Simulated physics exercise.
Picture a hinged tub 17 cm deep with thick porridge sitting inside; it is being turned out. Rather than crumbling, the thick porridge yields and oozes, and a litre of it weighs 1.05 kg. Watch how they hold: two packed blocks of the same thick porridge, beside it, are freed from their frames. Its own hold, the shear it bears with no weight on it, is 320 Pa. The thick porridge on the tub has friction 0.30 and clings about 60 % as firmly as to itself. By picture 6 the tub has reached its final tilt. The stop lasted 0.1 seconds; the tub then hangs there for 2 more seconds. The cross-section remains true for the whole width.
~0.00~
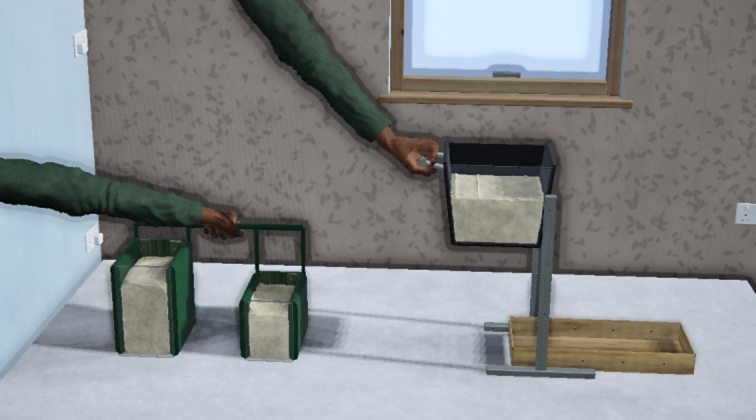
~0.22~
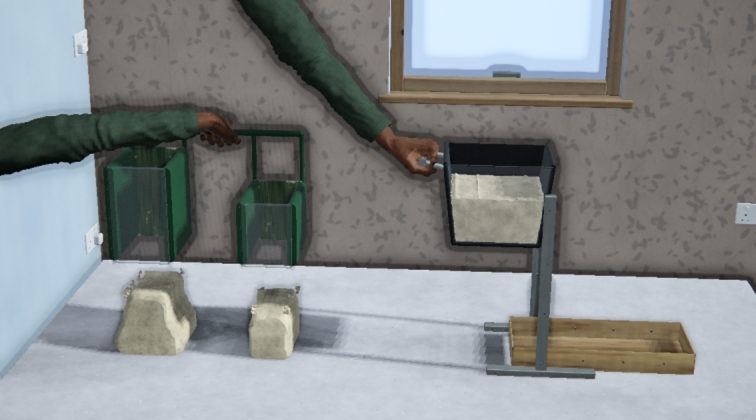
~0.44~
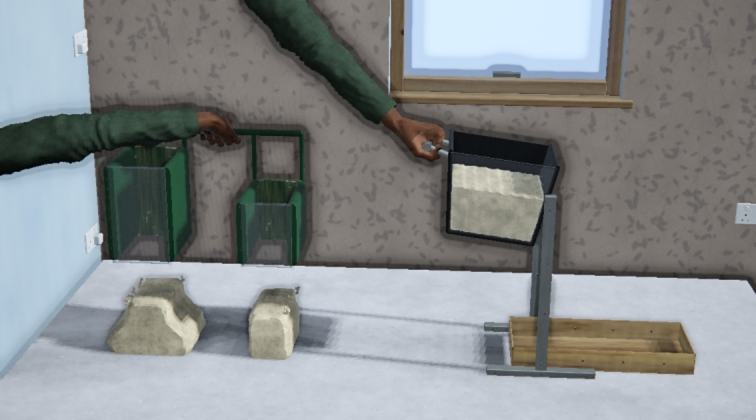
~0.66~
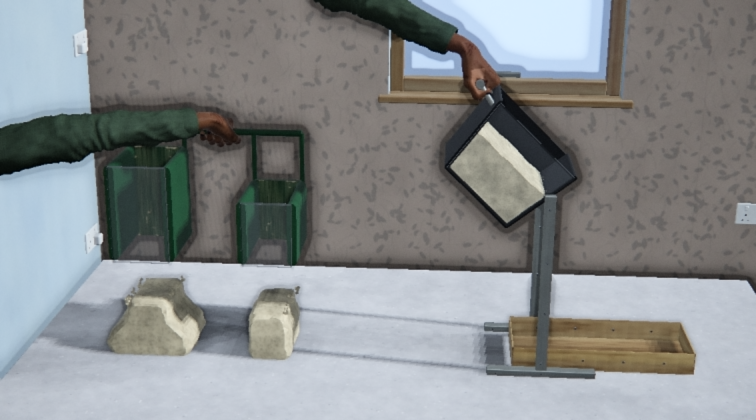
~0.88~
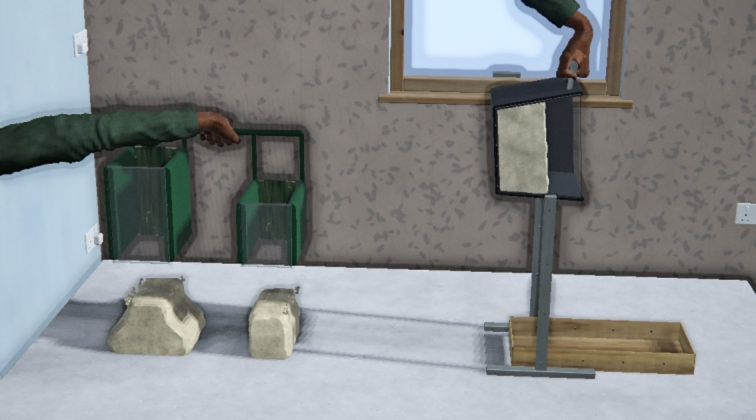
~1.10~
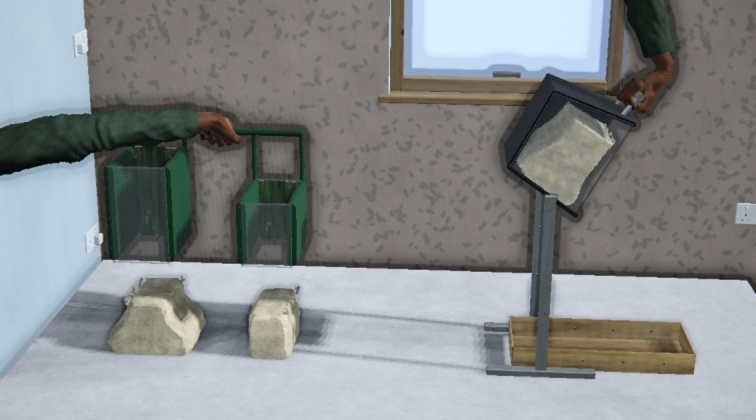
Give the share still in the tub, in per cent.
0 %.
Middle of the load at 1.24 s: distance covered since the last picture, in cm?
Looks like around 14 cm to me.
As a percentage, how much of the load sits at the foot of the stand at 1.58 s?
Down at that time: Approx. 100 %.
After 1.24 s, the tub is at 118 degrees and holds 27 %.
After 1.41 s, the tub is at 118 degrees and holds 0 %.
After 1.58 s, the tub is at 118 degrees and holds 0 %.
After 1.75 s, the tub is at 118 degrees and holds 0 %.
After 3.10 s, at the end, the tub is at 118 degrees and holds 0 %.
